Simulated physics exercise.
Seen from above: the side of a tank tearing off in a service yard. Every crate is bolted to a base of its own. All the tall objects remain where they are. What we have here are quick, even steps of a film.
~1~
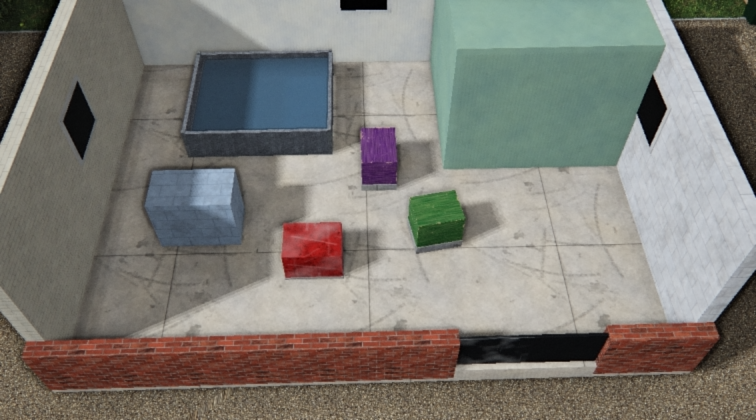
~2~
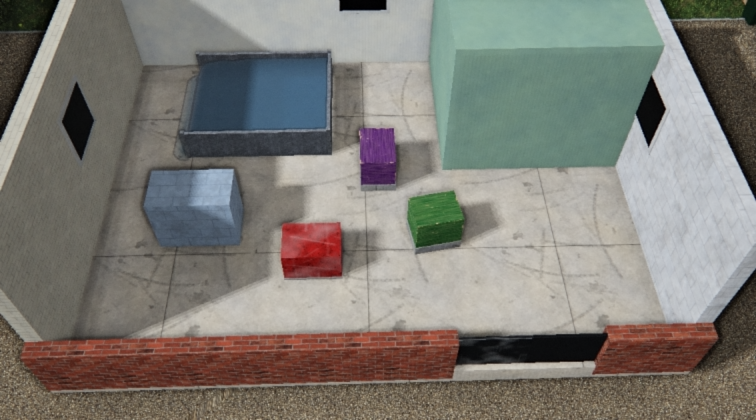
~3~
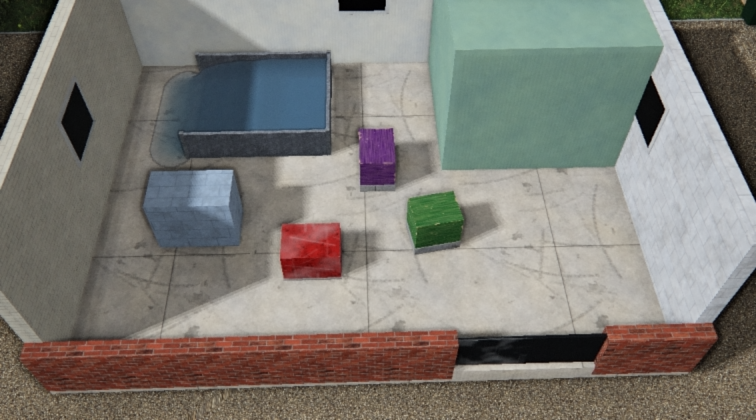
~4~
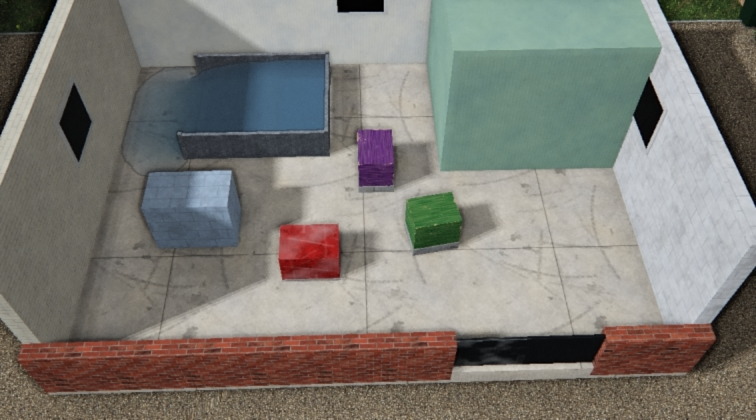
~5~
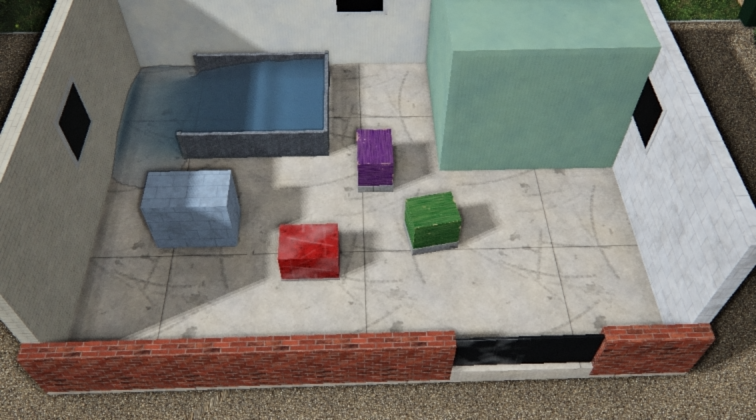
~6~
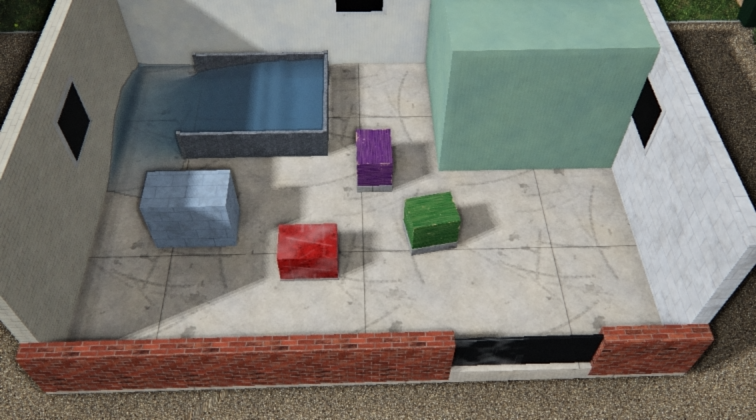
To begin with, a tank of still blue water stands in a walled yard near purple, green, red and pale blue blocks. Its left side then comes away, and water pours out leftward across the concrete, spreading to the left wall while the blocks remain in place.
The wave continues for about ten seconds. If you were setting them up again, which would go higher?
One by one: The green crate never gets touched by the water; the red crate gets touched by the water; the purple crate never gets touched by the water.
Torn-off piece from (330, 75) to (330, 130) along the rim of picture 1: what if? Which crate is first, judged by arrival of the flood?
I say the purple-painted one.
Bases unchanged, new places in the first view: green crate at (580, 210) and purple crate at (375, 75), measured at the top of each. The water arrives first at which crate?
The purple-painted one is first.
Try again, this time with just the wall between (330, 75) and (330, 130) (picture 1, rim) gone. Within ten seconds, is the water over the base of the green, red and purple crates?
Result: Green is swamped; red is swamped; purple is swamped.
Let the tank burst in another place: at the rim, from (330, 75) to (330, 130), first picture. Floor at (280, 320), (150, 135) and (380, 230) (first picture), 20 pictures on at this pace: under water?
In turn: Not flooded, clear, covered.
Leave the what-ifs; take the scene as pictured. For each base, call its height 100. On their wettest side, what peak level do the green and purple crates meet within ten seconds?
Respectively 70 % and 50 %.
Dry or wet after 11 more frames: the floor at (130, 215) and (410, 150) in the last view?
In order: Submerged and waterless.
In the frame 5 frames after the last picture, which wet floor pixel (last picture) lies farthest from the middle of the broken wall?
Point: (92, 249) in the last picture's pixels.
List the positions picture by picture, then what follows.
Still water in the tank at (261, 93), in the first frame.
The front is at a hidden place, out from the gap at (197, 108), in the second frame.
The front is at a hidden place, out from the gap at (196, 110), in the third frame.
The front is at a hidden place, out from the gap at (195, 111), in the fourth frame.
Water pours out at (194, 111) and has run to (113, 172), in the fifth frame.
Water pours out at (194, 111) and has run to (108, 188), in the sixth frame.
A moment on, water covers 10 % of the floor; the green crate not reached, the red crate not reached, the purple crate not reached.
Next, water covers 20 % of the floor; the green crate not reached, the red crate not reached, the purple crate not reached.
Then, water covers 35 % of the floor; the green crate not reached, the red crate not reached, the purple crate not reached.
Later, water covers 70 % of the floor; the green crate water round its plinth, the red crate water round its plinth, the purple crate water round its plinth.
In the end, water covers 95 % of the floor; the green crate stayed above the water, the red crate was topped, the purple crate stayed above the water.
